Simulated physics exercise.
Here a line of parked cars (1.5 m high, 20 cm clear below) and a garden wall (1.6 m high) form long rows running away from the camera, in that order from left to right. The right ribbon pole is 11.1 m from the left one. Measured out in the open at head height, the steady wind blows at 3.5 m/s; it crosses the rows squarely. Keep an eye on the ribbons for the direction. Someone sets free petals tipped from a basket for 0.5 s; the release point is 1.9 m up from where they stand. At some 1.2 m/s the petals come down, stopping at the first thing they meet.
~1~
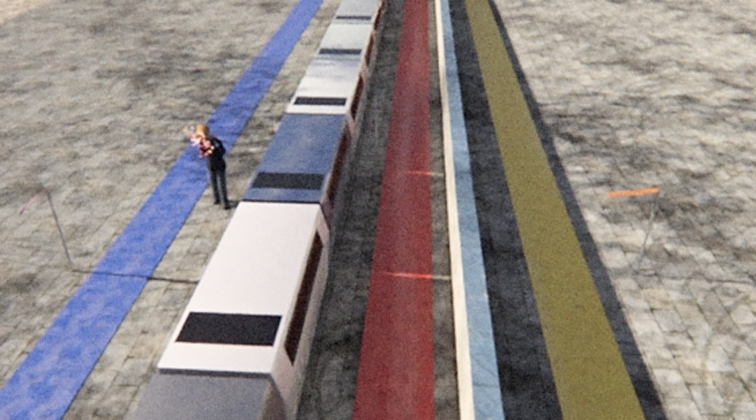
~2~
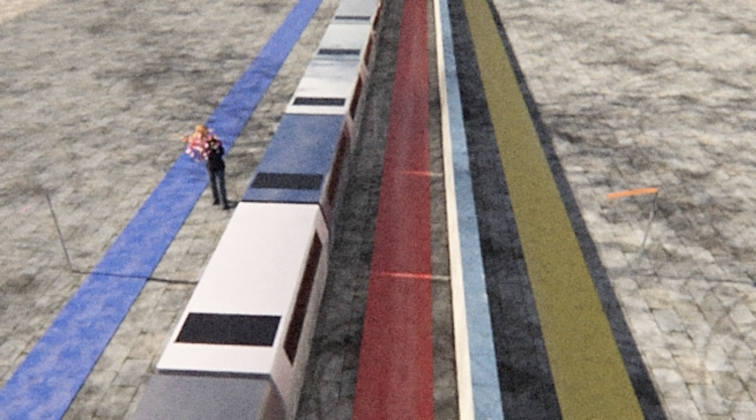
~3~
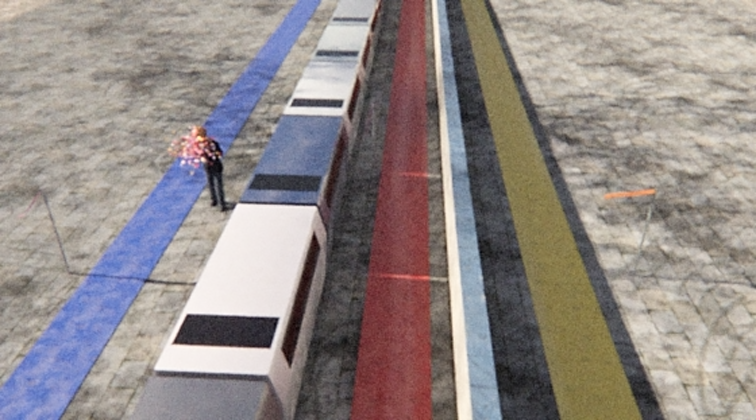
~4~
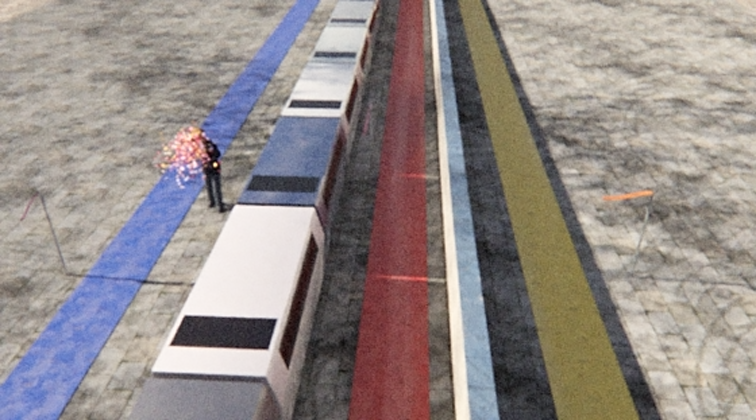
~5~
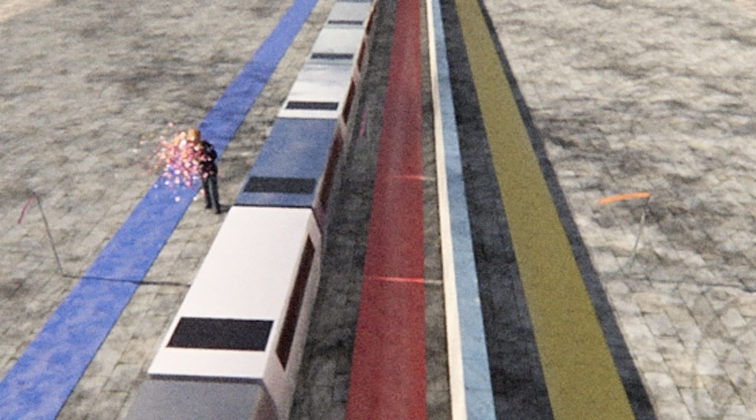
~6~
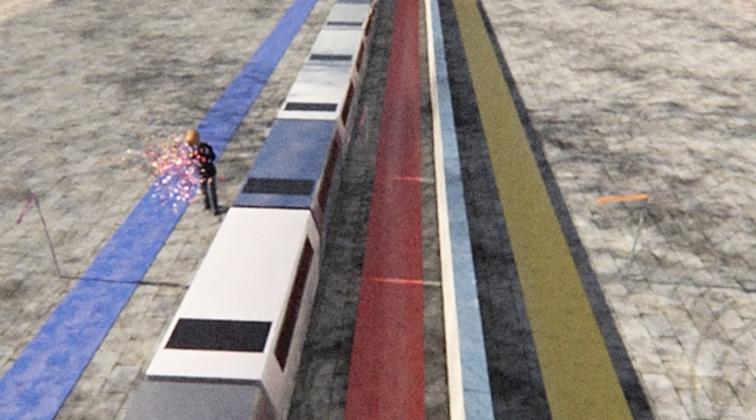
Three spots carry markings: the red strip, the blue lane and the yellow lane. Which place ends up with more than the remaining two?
It is the blue one.
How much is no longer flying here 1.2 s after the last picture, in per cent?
It comes to around 50 %.
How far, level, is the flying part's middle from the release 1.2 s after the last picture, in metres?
Estimate: Some 0.5 m.
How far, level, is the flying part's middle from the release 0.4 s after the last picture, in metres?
About 0.5 m.
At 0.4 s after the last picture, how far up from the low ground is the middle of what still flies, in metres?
About 1.0 m high.
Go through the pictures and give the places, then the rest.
In the first frame, the petals in the air span x = 190 to 210 around y = 140 and it comes from (203, 138).
In the second frame, the right ribbon ends at (608, 196), leaning 80 degrees to the left, the petals in the air span x = 185 to 215 around y = 145, the yellow one passes (557, 269), the blue one passes (135, 253) and the red one passes (401, 263).
In the third frame, the petals in the air span x = 180 to 210 around y = 150 and the top of the line of parked cars crosses (294, 161).
In the fourth frame, the left ribbon ends at (20, 221), leaning 40 degrees to the left, the petals in the air span x = 165 to 205 around y = 150, the yellow one passes (533, 207), the blue one passes (172, 196) and the red one passes (401, 203).
In the fifth frame, the right ribbon ends at (600, 202), leaning 80 degrees to the left and the petals in the air span x = 155 to 205 around y = 160.
In the sixth frame, the petals in the air span x = 145 to 205 around y = 165 and the top of the garden wall crosses (452, 166).
Then, 0.4 s after the last picture, 0 % lies on the yellow lane, 1 % on the blue lane and 0 % on the red strip; 4 % has touched down or left; the middle of what still flies is 0.9 m above the low ground, near (176, 185).
Then, 1.2 s after the last picture, 0 % lies on the yellow lane, 11 % on the blue lane and 0 % on the red strip; 52 % has touched down or left; the middle of what still flies is 0.4 m above the low ground, near (175, 204).
Then, 2.7 s after the last picture, 0 % lies on the yellow lane, 21 % on the blue lane and 0 % on the red strip; 94 % has touched down or left.
Then, 7.2 s after the last picture, 0 % lies on the yellow lane, 23 % on the blue lane and 0 % on the red strip; 100 % has touched down or left.
Then, 44.2 s after the last picture, 0 % lies on the yellow lane, 23 % on the blue lane and 0 % on the red strip; 100 % has touched down or left.
